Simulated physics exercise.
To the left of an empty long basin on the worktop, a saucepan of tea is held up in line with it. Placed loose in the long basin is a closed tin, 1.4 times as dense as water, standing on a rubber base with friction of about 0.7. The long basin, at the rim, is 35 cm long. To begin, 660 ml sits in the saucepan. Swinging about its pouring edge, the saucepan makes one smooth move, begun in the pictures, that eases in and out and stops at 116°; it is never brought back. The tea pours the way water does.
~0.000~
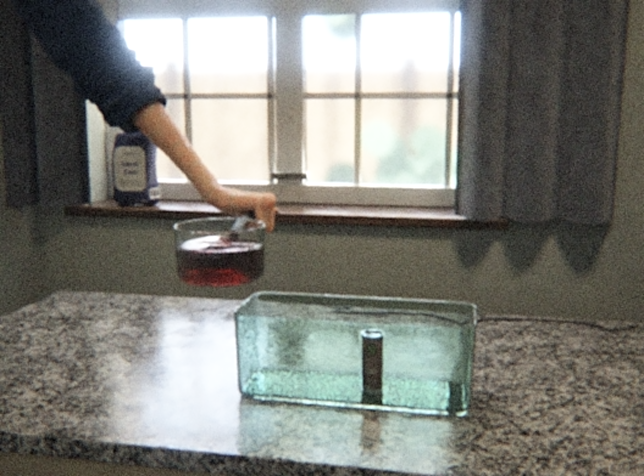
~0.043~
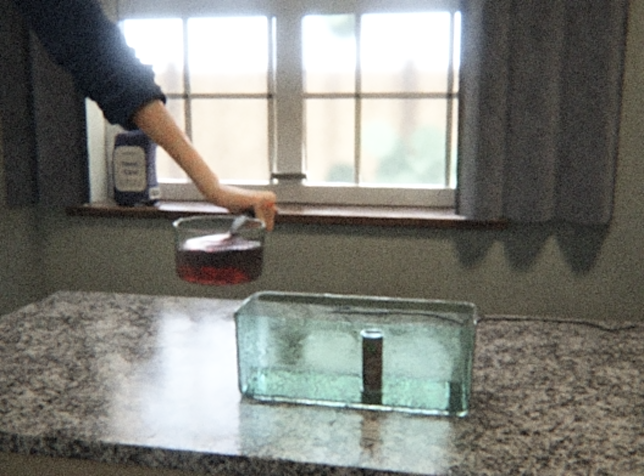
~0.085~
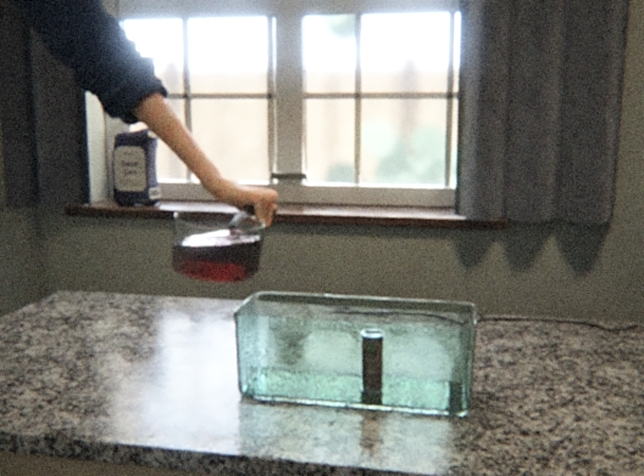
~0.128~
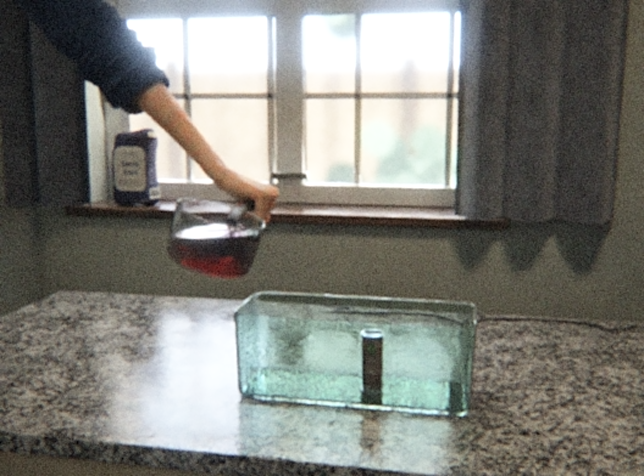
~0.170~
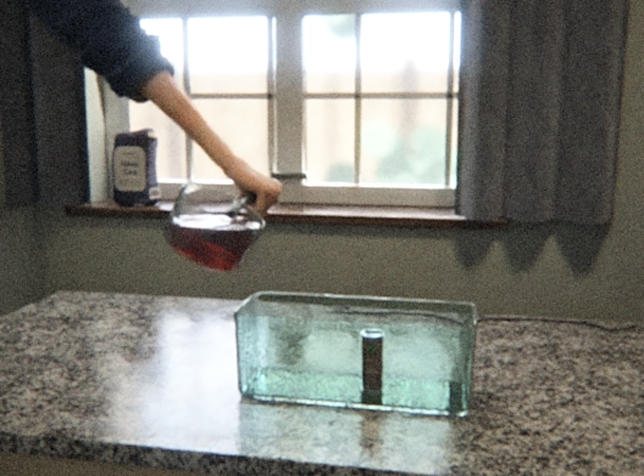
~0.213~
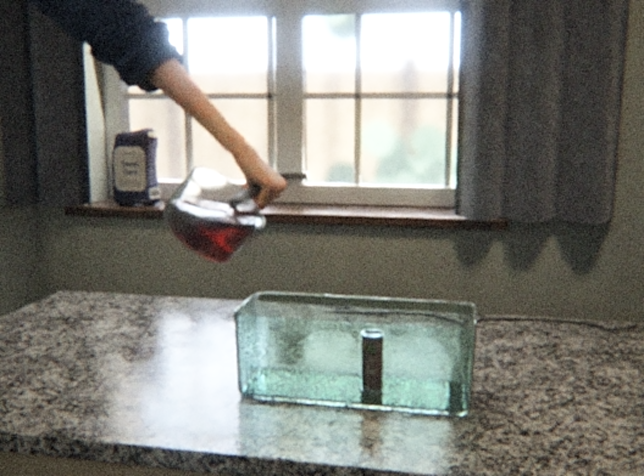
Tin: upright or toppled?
It will be floored.
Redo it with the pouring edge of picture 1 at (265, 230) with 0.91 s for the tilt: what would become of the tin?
Then it stays on its base.
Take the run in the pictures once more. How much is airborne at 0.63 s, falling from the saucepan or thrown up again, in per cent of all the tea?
Estimate: Around 14 per cent.
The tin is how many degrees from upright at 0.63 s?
I'd put it at close to 0 degrees off upright.
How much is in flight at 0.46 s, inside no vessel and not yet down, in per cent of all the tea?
Roughly 50 percent.
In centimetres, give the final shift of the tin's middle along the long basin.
It finishes around 10.0 cm from where it began.
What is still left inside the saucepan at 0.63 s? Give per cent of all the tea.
About 3 % is still there.
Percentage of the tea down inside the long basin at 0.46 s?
Around 3%.
Then, 0.46 s in, the tilt is 112° and 46 per cent is still to pour; the tin stands where it began.
Then, 0.63 s in, the tilt is 116° and 3 per cent is still to pour; the tin stands 1 cm from where it began.
Then, 0.82 s in, the tilt is 116° and 0 per cent is still to pour; the tin leans 33°.
Then, 1.02 s in, the tilt is 116° and 0 per cent is still to pour; the tin lies on its side.
Finally, the tin lies on its side.
